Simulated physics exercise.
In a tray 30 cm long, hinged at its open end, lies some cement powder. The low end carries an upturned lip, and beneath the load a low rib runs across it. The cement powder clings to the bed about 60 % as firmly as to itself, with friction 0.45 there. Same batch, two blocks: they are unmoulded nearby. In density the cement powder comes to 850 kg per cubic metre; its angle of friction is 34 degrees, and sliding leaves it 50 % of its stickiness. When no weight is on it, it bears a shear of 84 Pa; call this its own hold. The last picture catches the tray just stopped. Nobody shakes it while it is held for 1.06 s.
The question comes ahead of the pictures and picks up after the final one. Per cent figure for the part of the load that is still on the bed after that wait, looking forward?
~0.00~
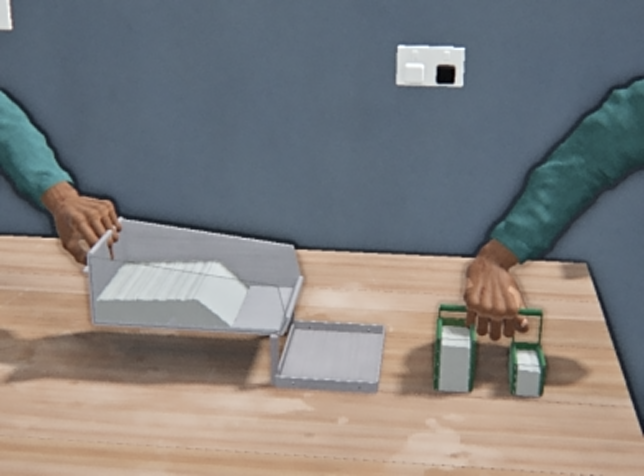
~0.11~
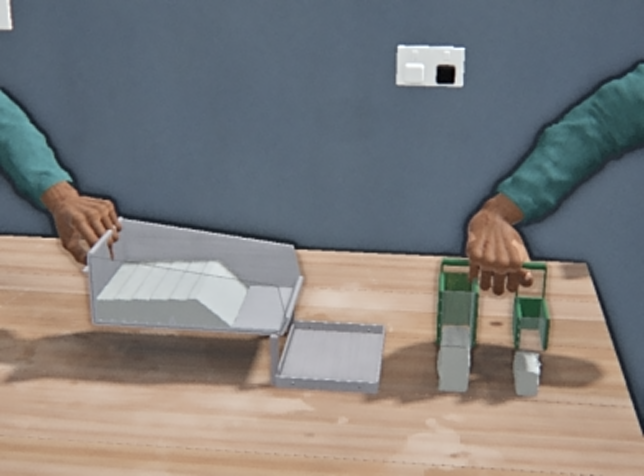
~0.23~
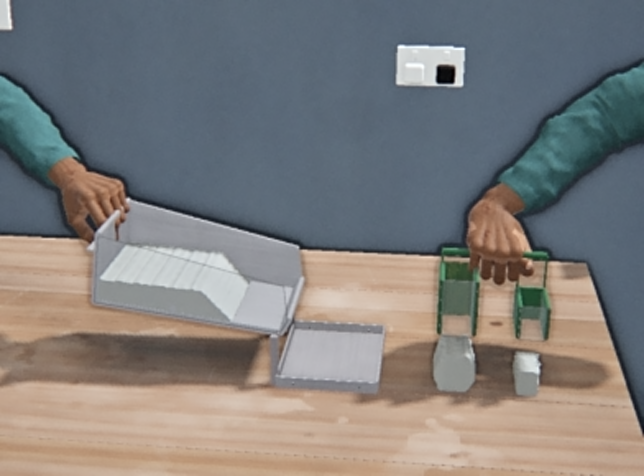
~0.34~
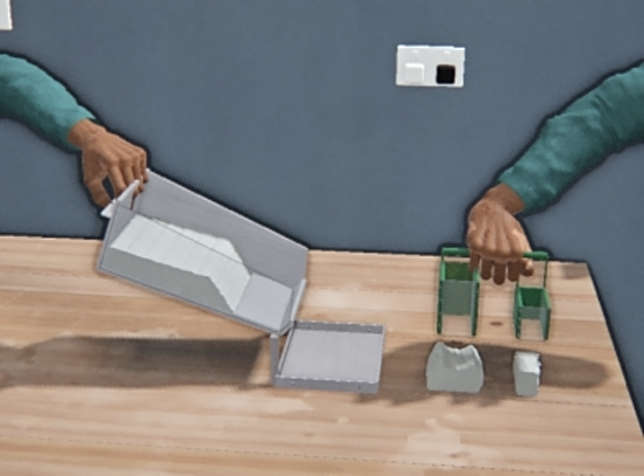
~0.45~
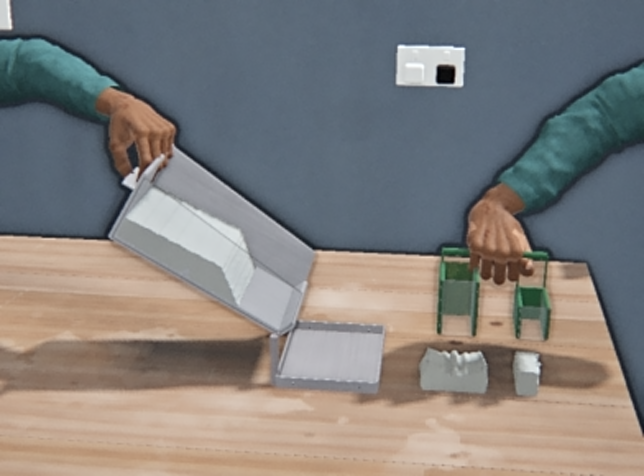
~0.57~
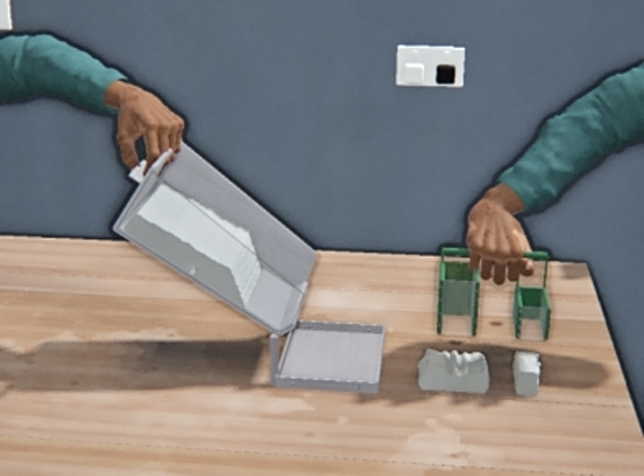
Around 100 percent.
After 0.68 s, the tilt is 33 degrees and 100 % is on the bed.
After 0.80 s, the tilt is 33 degrees and 100 % is on the bed.
After 0.93 s, the tilt is 33 degrees and 100 % is on the bed.
After 1.06 s, the tilt is 33 degrees and 100 % is on the bed.
After 1.59 s, the tilt is 33 degrees and 100 % is on the bed.
